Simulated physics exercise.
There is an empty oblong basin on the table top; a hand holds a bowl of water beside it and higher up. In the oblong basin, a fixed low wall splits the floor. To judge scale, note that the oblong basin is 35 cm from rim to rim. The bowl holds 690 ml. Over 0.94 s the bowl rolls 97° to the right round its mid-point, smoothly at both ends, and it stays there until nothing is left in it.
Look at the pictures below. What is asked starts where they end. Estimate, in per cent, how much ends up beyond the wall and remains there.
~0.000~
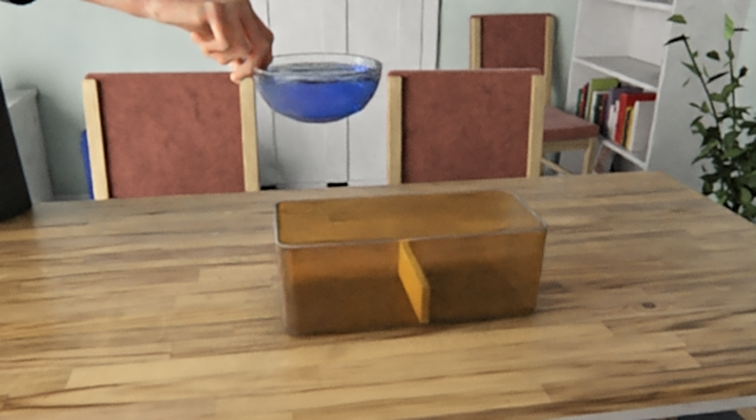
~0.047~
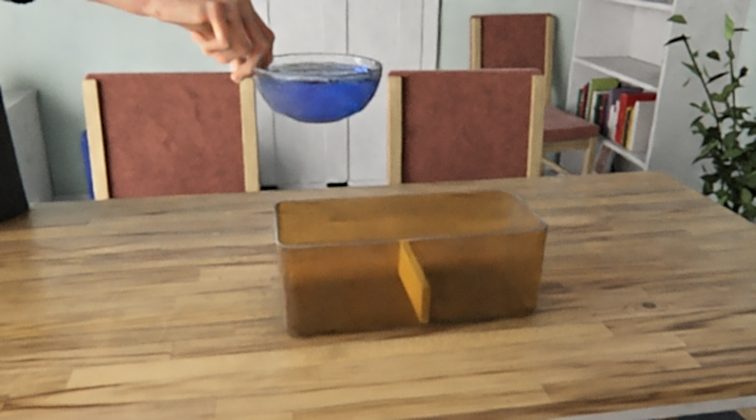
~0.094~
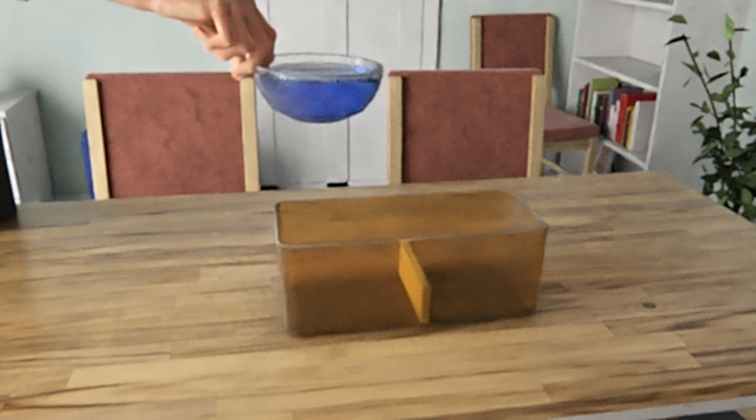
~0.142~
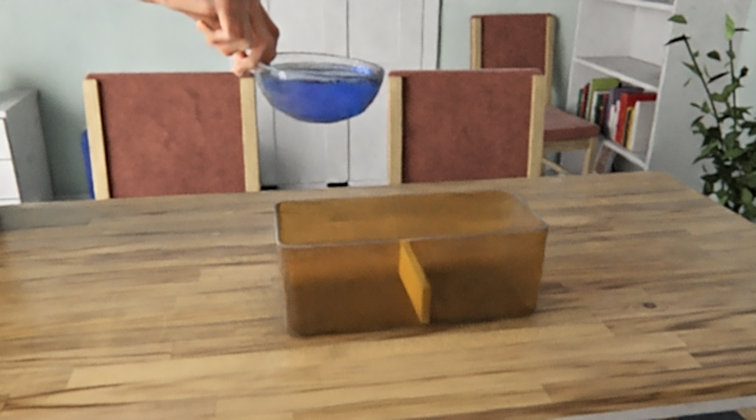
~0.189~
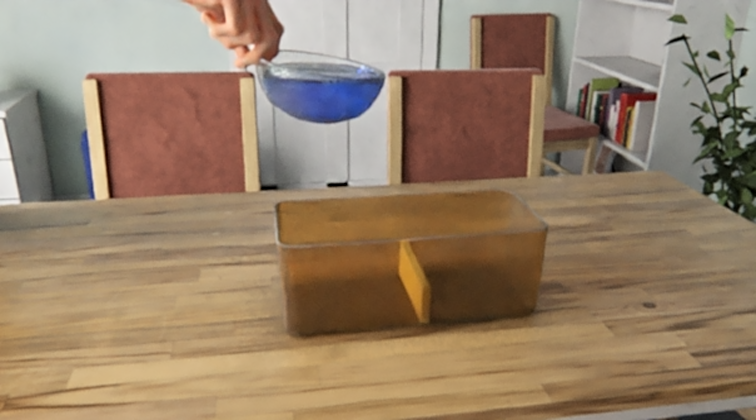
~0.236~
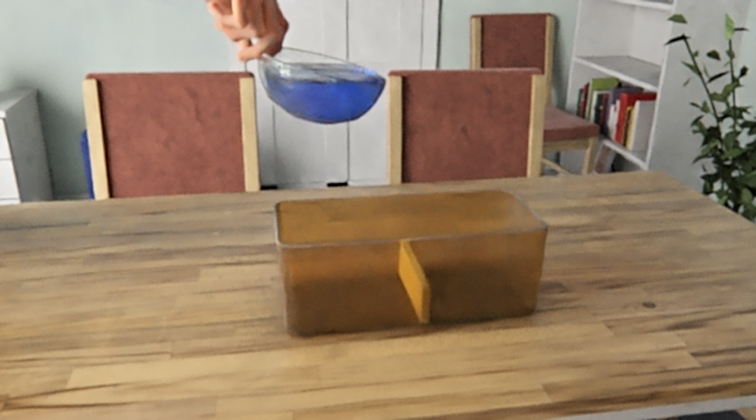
Roughly 74 % ends up beyond the wall.
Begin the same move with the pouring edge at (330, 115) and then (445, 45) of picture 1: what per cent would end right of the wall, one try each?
Near 5 in a hundred on the first go and near 95 in a hundred on the second.
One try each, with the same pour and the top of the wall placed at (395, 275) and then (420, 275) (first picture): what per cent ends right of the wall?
Roughly 85 per cent, then 65 per cent.
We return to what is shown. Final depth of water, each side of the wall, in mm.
Depths at rest: Left around 6 mm, right around 24 mm.
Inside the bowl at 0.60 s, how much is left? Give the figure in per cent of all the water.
32 %.
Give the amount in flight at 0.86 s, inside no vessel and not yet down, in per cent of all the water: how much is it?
It comes to some 8 percent of the total.
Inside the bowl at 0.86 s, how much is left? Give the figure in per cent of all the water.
About 1 per cent.
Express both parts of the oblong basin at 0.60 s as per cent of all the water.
About 2 left, 18 right.
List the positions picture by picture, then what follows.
In the first picture, tilt 0°; pouring edge (380, 64); surface from (255, 73) to (377, 70); the oblong basin's rim runs from (276, 224) to (529, 209); the wall's top is at (414, 263).
In the second picture, tilt 1°; pouring edge (381, 65); surface from (256, 73) to (377, 71).
In the third picture, tilt 2°; pouring edge (382, 67); surface from (257, 72) to (378, 72).
In the fourth picture, tilt 5°; pouring edge (383, 70); surface from (258, 71) to (378, 73).
In the fifth picture, tilt 9°; pouring edge (383, 75); surface from (259, 71) to (380, 74).
In the sixth picture, tilt 14°; pouring edge (384, 80); surface from (261, 71) to (382, 76); 1 per cent is over the edge.
Then, 0.60 s in, the tilt is 68° and 32 per cent is still to pour, 2 is left of the wall and 18 right of it.
Then, 0.86 s in, the tilt is 95° and 1 per cent is still to pour, 17 is left of the wall and 73 right of it.
Then, 1.14 s in, the tilt is 97° and 0 per cent is still to pour, 26 is left of the wall and 74 right of it.
Then, 1.44 s in, the tilt is 97° and 0 per cent is still to pour, 26 is left of the wall and 74 right of it.
Finally, 26 per cent lies left of the wall, 74 right of it and 1 outside.
